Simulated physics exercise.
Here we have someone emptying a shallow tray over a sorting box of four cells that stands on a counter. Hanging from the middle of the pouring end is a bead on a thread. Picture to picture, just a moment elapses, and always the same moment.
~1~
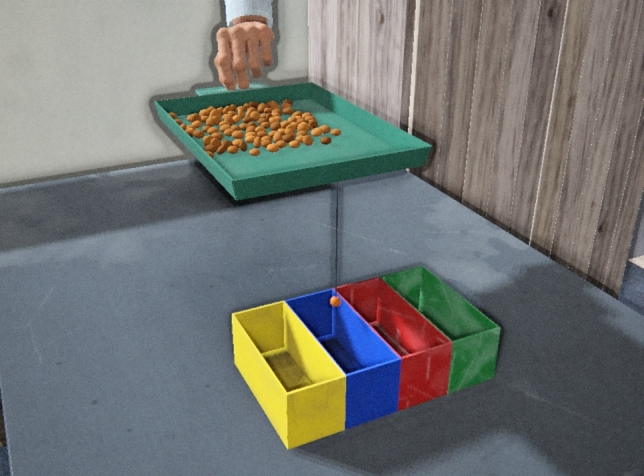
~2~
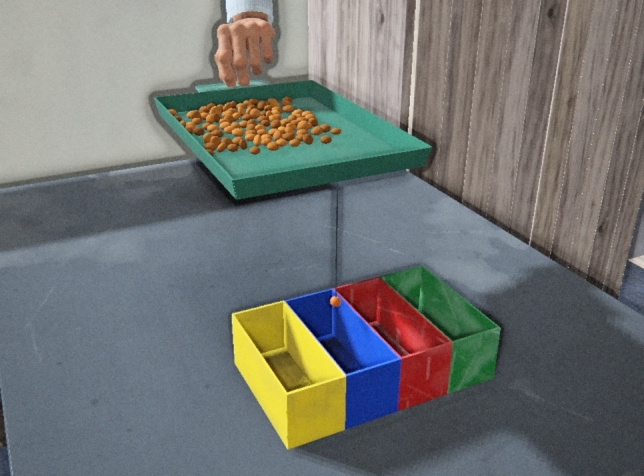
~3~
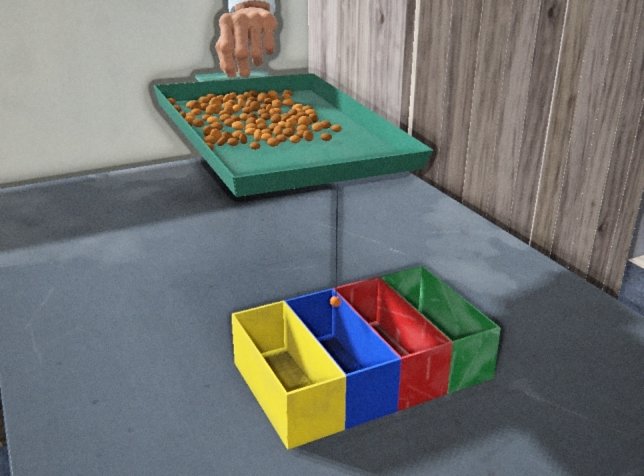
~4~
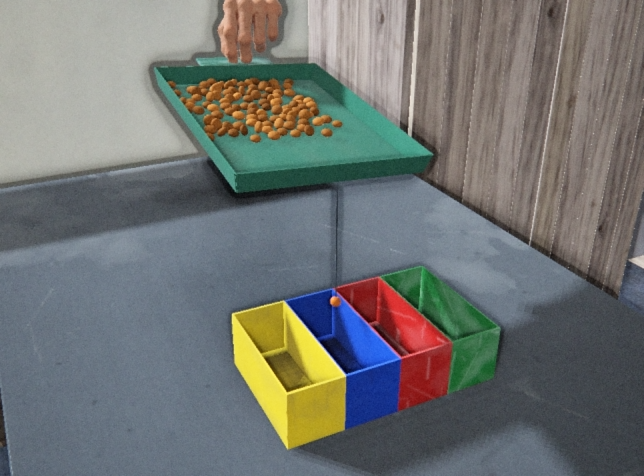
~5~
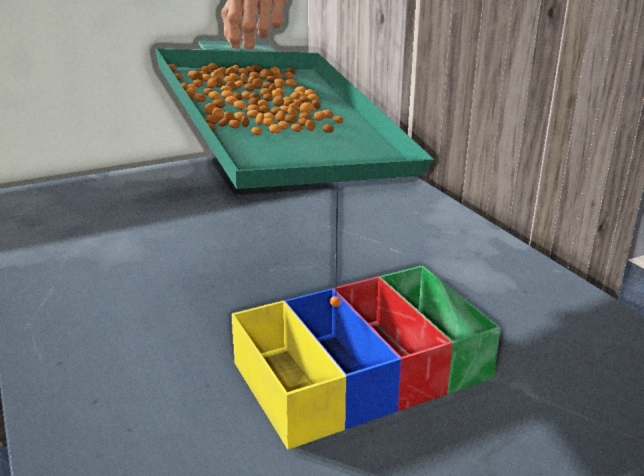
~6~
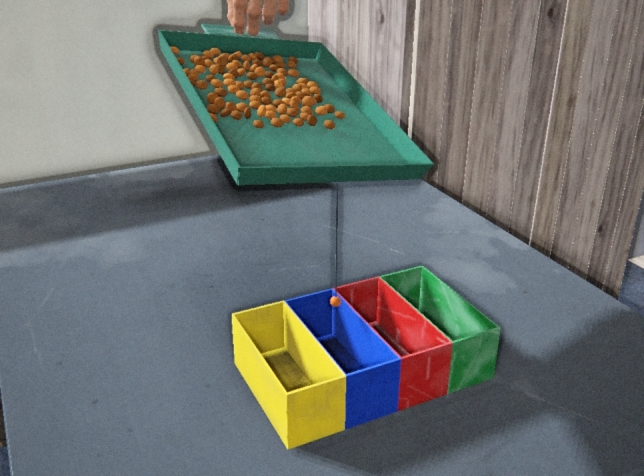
A green tray of small orange-brown pieces starts nearly level, held by a hand at its far end above a box with yellow, blue, red and green cells. The hand gradually raises that end, steepening the tray, and its pouring edge tilts slightly toward the right corner while the pieces stay bunched together.
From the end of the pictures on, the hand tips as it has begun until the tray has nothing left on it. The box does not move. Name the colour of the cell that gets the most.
It is the green one.
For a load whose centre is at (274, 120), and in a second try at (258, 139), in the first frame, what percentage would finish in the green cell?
The first start gives 70 percent and the second 60 percent.
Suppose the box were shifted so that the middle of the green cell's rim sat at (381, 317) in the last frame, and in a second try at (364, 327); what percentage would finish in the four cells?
You'd get near 10 percent first and near 0 percent next.
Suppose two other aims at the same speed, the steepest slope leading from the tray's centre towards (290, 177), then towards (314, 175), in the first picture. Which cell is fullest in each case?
The cell in yellow, then the yellow one.
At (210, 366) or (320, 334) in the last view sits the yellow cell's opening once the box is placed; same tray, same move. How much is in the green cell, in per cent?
About 0 per cent, then about 20 per cent.
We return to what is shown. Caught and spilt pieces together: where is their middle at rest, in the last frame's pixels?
At about (431, 342), give or take.
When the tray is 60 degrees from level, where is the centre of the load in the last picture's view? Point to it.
Somewhere near pixel (392, 162).
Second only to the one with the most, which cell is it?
Rank 2: Red.
Soon, tray tipped steeply; nearly all on the tray; a stray few falling or outside the box.
A while on, tray tipped right over; about a quarter on the tray; about two thirds in the green cell; a small part in the red cell; a small part falling or outside the box.
Towards the end, tray tipped past a quarter turn; most in the green cell; about a quarter in the red cell; a small part falling or outside the box.
Finally, tray tipped past a quarter turn; most in the green cell; about a quarter in the red cell; none in the yellow cell; none in the blue cell; a small part outside the box.
